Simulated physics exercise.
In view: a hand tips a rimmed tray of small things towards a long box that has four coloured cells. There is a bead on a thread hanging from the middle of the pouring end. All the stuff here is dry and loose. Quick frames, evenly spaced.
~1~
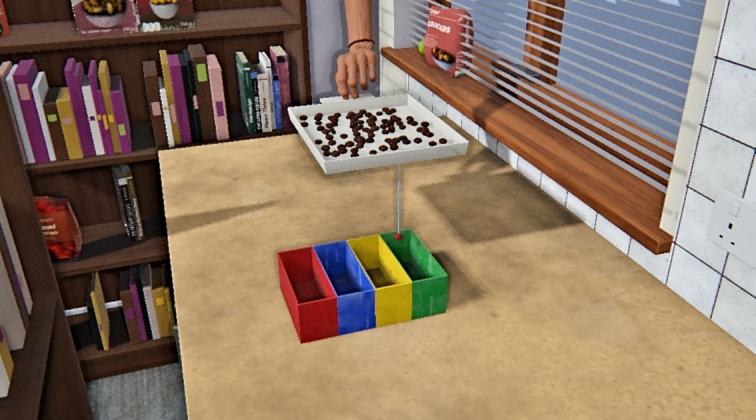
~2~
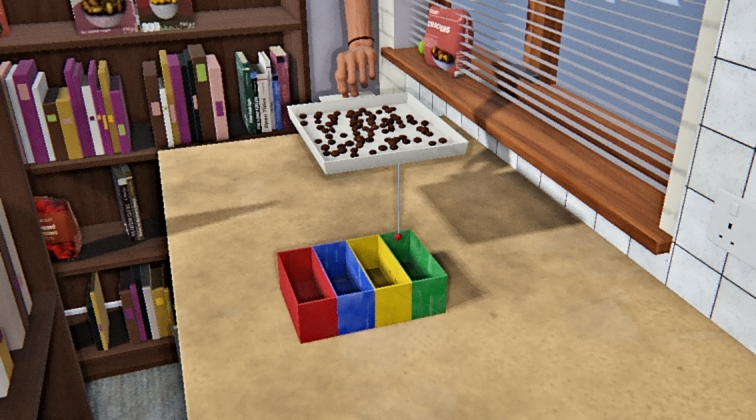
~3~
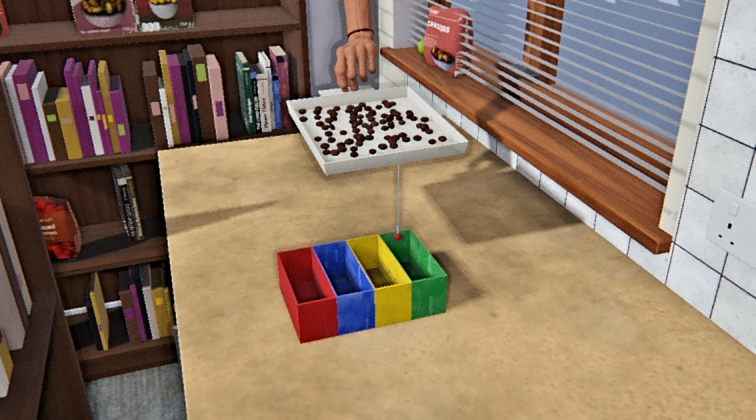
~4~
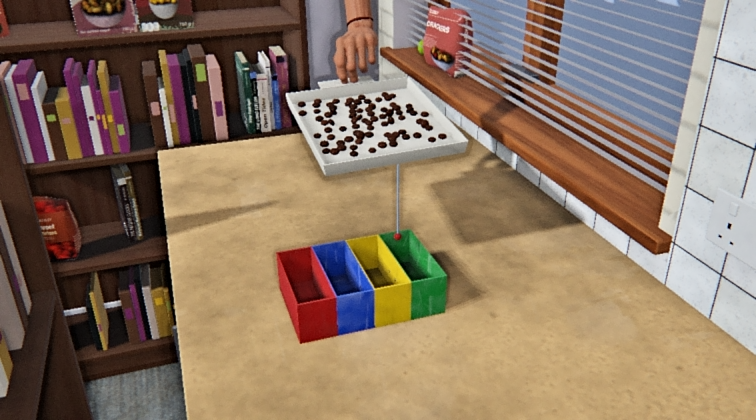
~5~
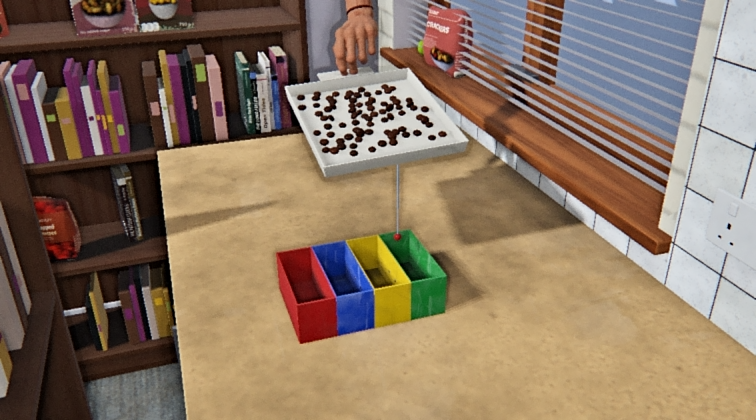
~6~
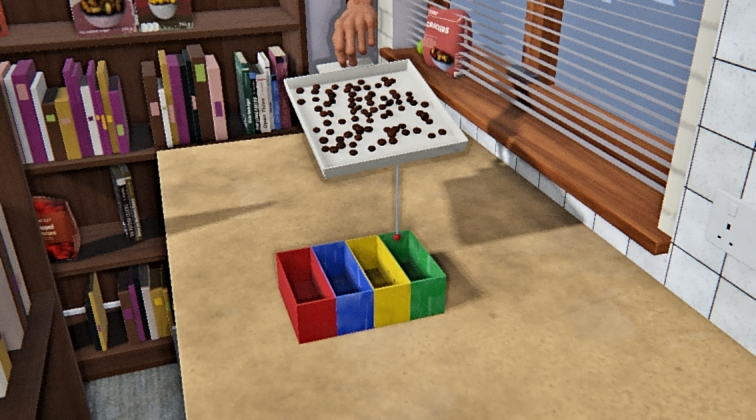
A hand at the top holds the back of a white rimmed tray of small dark brown chocolate drops above a tan tabletop, seen from above, with bookshelves at left and a blinded window at right. Below the tray, a bead hangs on a thread near a box with red, blue, yellow and green cells. The hand gradually tilts the tray forward, its left front corner lowest, while the camera stays still.
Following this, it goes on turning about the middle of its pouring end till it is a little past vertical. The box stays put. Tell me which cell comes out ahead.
I would say the blue cell comes out ahead.
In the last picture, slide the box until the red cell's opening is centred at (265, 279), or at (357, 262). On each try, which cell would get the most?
One: The yellow cell. Two: The red one.
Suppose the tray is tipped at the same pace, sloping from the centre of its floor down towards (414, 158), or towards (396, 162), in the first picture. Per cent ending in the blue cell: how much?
Respectively 0 % and 20 %.
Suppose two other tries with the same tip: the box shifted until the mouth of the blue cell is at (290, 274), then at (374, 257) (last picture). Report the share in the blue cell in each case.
Trial 1 0%, trial 2 30%.
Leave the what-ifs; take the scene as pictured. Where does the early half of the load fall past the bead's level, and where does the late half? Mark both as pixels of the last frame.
The early half goes through (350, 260), the late half through (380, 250).
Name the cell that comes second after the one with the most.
Second place: The yellow cell.
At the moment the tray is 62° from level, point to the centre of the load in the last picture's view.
Its middle sits at about pixel (369, 153).
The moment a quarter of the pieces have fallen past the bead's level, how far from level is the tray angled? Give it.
Around 100° of tilt.
Just after the last frame, tray tipped steeply; almost all on the tray; just a few falling or outside the box.
A moment on, tray tipped past a quarter turn; roughly a third on the tray; roughly a quarter in the blue cell; about a tenth in the yellow cell; about a tenth in the green cell; just a few in the red cell; roughly a quarter falling or outside the box.
Further on, tray tipped past a quarter turn; roughly half in the blue cell; roughly a third in the yellow cell; roughly a quarter in the green cell; just a few in the red cell; about a tenth falling or outside the box.
When it is over, tray tipped past a quarter turn; roughly half in the blue cell; roughly a third in the yellow cell; roughly a quarter in the green cell; just a few in the red cell; about a tenth outside the box.
